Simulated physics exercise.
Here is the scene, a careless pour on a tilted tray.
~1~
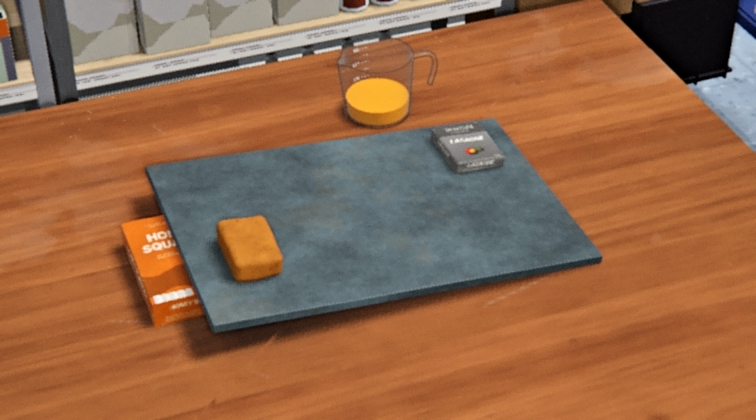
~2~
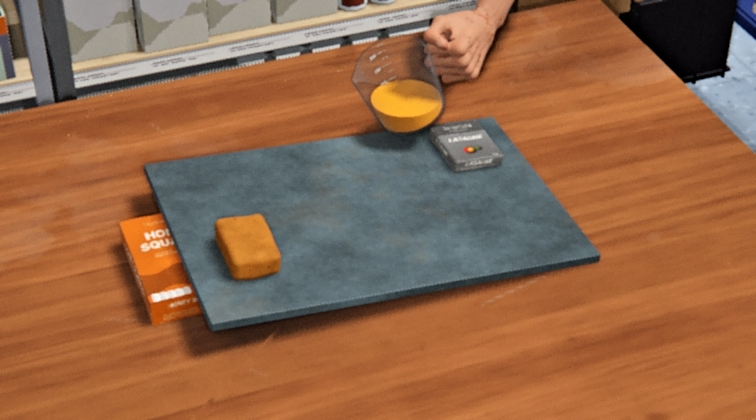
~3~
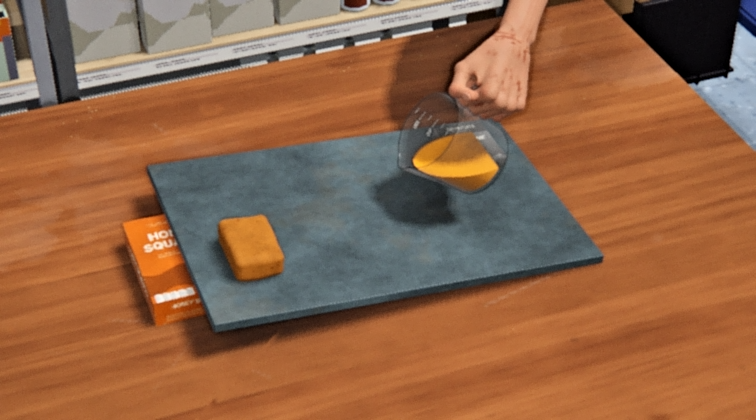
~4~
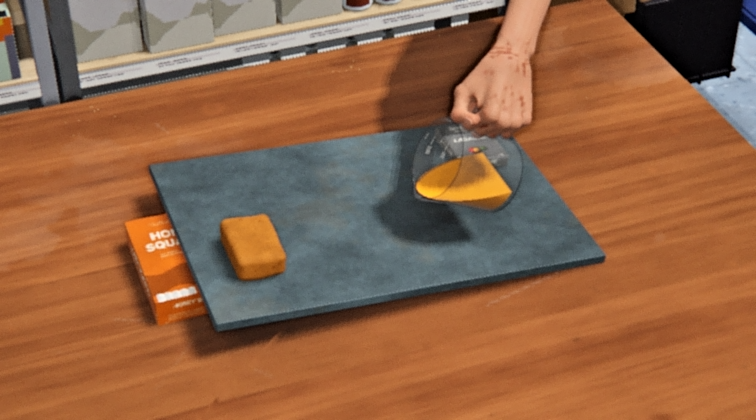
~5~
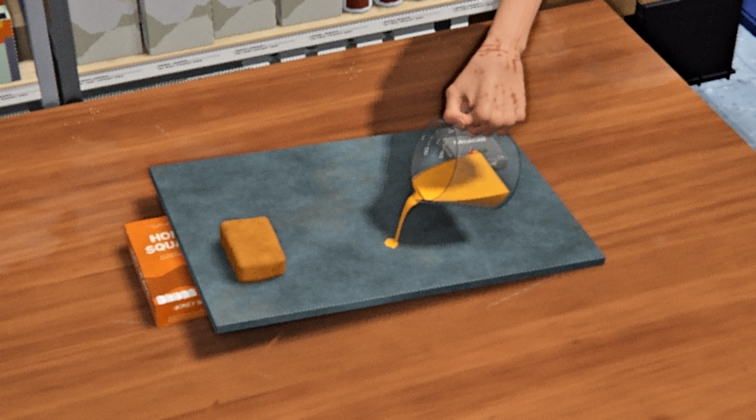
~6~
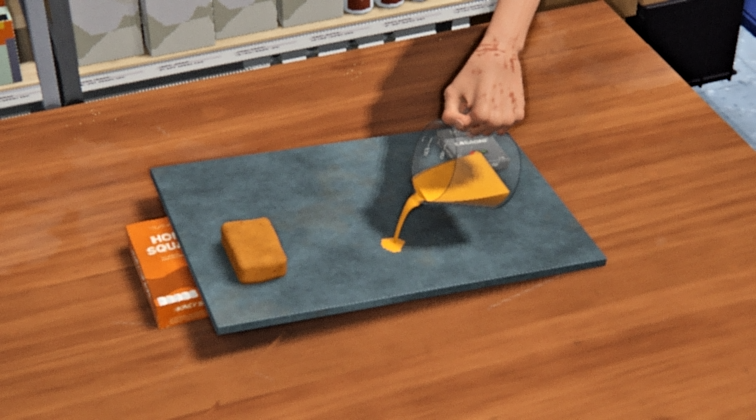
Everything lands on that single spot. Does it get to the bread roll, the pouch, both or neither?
Bread roll: Not reached, pouch: Not reached.
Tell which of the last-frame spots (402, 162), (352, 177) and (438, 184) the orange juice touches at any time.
Taking them in order, I'd say safe, safe and safe.
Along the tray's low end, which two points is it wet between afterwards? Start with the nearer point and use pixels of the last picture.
From (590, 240) to (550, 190).
A moment on, it runs down to the right; the bread roll is untouched; the pouch is untouched.
Further on, it runs down to the right and off the end; the bread roll is untouched; the pouch is untouched.
When it is over, it runs down to the right and off the end; the bread roll is untouched; the pouch is untouched.
